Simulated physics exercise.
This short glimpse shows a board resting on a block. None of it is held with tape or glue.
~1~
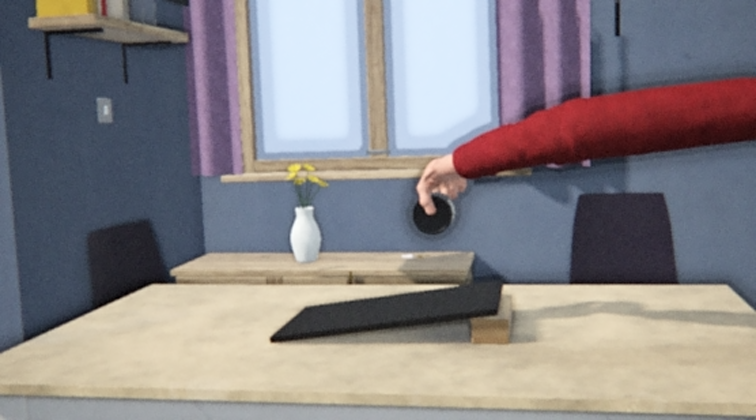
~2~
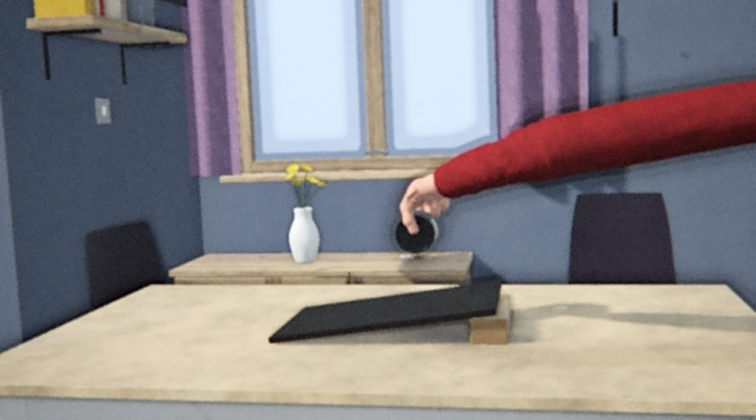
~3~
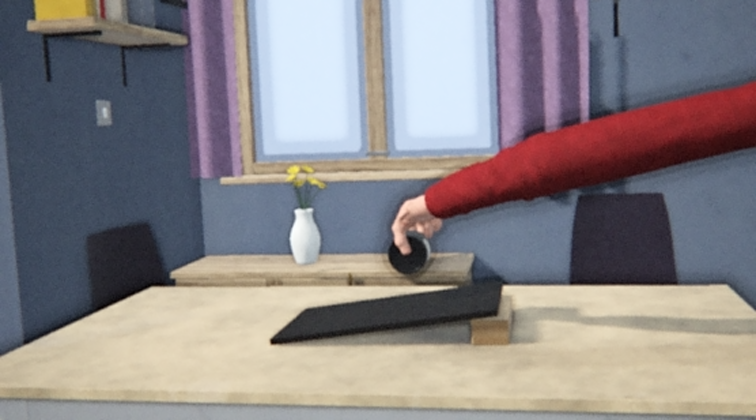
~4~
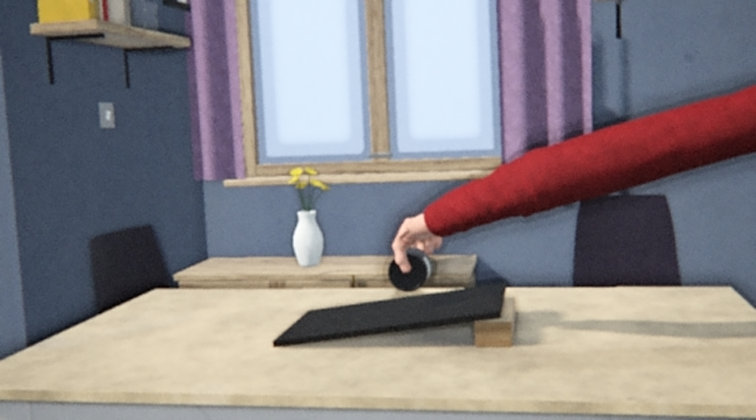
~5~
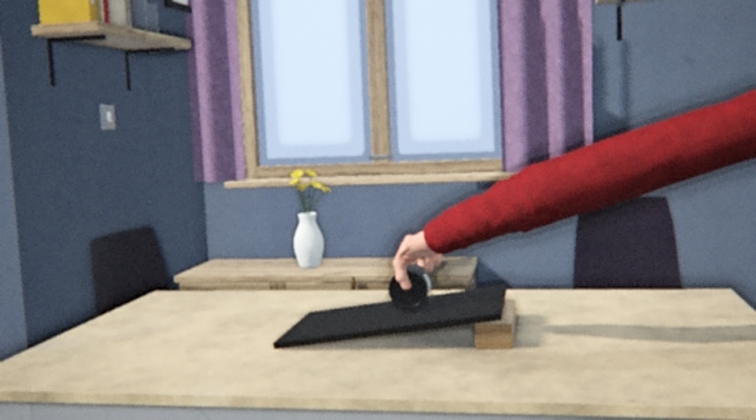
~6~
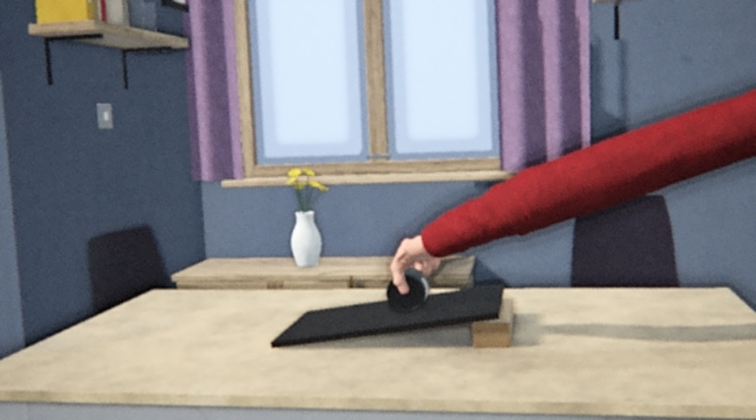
A hand in a red sleeve lowers a black jar onto a sloping black board.
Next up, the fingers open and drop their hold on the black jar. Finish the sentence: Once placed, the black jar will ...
Once placed, the black jar will make its way down the slope.
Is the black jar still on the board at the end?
Result: The black jar does not stay on top.
Then, 0.90 s on from there, black jar now off the board.
Then, 1.50 s on from there, things are still on the move.
Then, 2.10 s on from there, as before.
In the end, off the board, black jar. The black jar slides or rolls down.
